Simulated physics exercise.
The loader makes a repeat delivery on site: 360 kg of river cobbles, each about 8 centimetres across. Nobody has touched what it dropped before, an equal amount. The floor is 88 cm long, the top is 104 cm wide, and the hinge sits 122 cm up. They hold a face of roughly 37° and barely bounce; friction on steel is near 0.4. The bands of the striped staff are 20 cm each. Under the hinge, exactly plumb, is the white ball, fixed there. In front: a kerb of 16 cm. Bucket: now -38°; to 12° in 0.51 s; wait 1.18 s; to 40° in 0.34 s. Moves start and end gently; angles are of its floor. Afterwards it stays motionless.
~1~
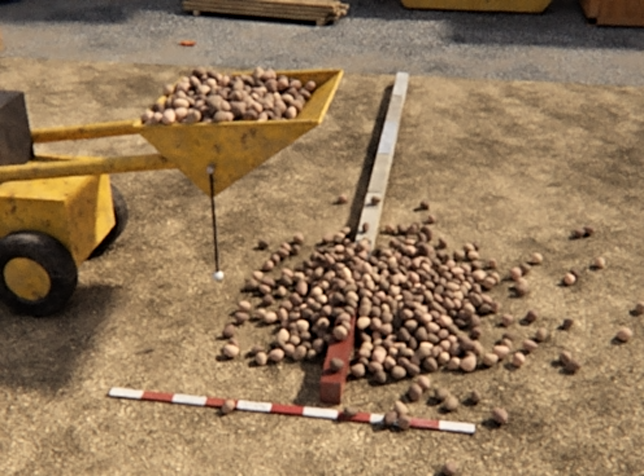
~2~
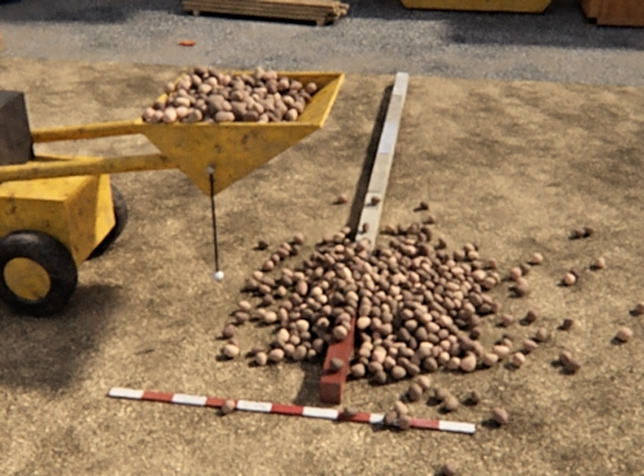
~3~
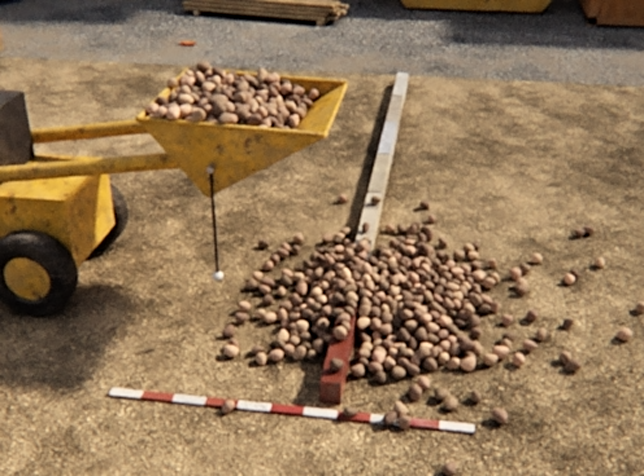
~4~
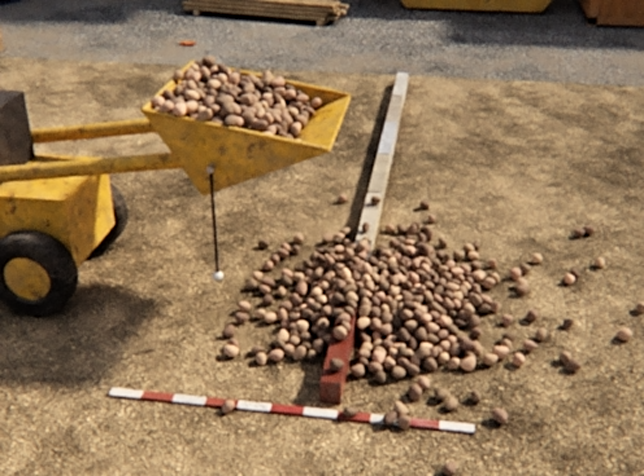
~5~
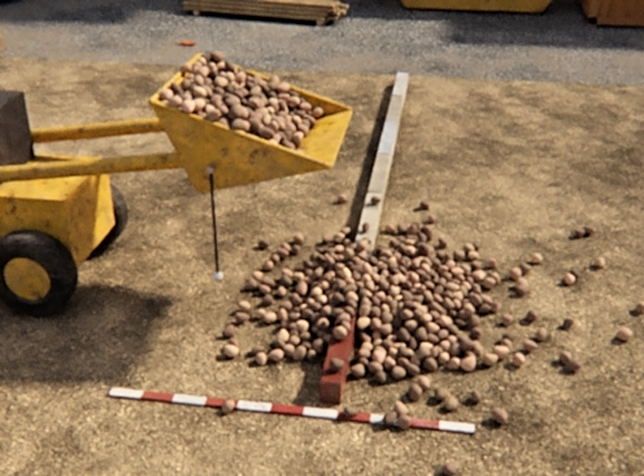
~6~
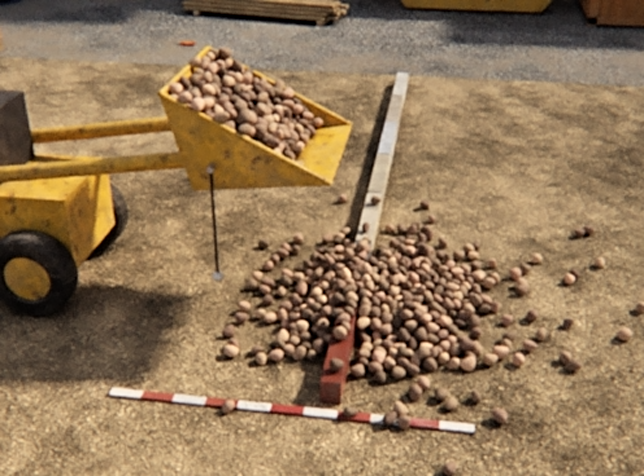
On a sunlit yard of packed sandy ground, seen from above at an angle, a grey gravel strip runs along the far side. A yellow wheeled loader on the left holds a bucket of brownish stones, with a stone heap lying across a grey and red kerb to the right and a red-and-white staff in front. The bucket steadily tilts forward, its back rising and its stones staying inside, while the heap and camera remain still.
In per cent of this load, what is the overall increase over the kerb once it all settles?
55 out of 100, about.
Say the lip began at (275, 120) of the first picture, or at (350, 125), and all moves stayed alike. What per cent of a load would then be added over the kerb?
I'd guess close to 20 per cent first and close to 80 per cent second.
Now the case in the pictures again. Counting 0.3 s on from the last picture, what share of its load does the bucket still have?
It keeps some 100 percent of its load.
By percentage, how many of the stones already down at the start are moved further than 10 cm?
10 per cent.
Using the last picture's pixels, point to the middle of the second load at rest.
(368, 281).
Then, 0.1 s after the last picture the floor is at 6°; in per cent of one load, 100 in the bucket, 34 on this side of the kerb, 66 over the kerb; the foremost stones are at (593, 278).
Then, 0.3 s after the last picture the floor is at 12°; in per cent of one load, 100 in the bucket, 35 on this side of the kerb, 66 over the kerb; the foremost stones are at (593, 278).
Then, 2.2 s after the last picture the floor is at 40°; in per cent of one load, 9 in the bucket, 79 on this side of the kerb, 112 over the kerb; the foremost stones are at (593, 277).
Then, 4.7 s after the last picture the floor is at 40°; in per cent of one load, 0 in the bucket, 80 on this side of the kerb, 121 over the kerb; the foremost stones are at (593, 277). Net gain over the kerb, 55.
